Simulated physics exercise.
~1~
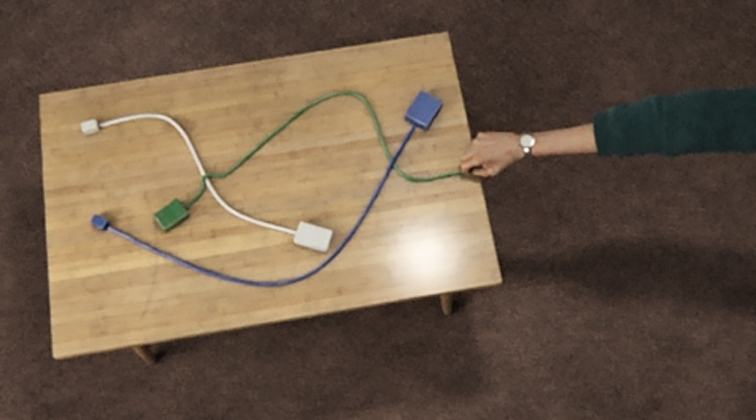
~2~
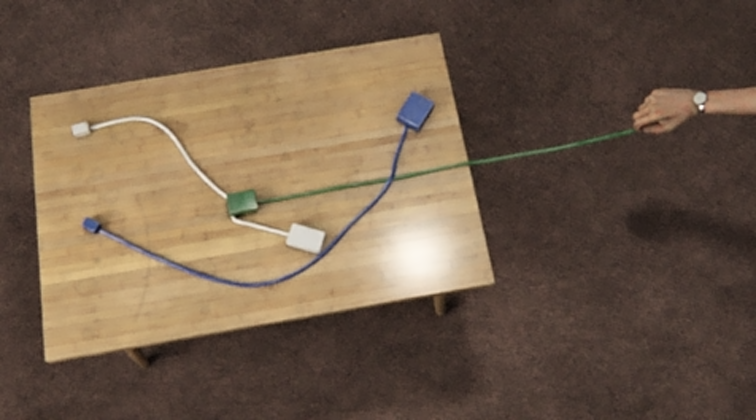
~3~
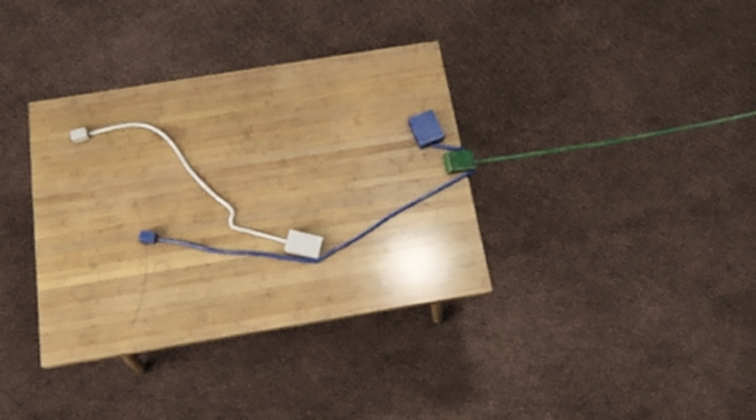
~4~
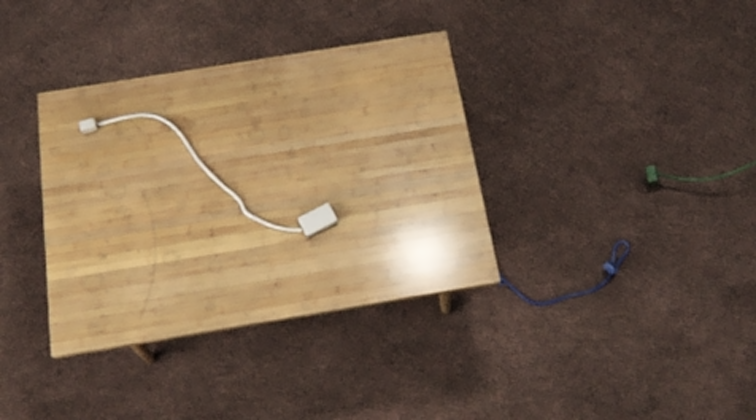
A green cable was pulled by a hand off the right side of a wooden table, its block sliding along and dragging the blue cable with it, until both lay beyond the table's edge and only the white cable remained on top.
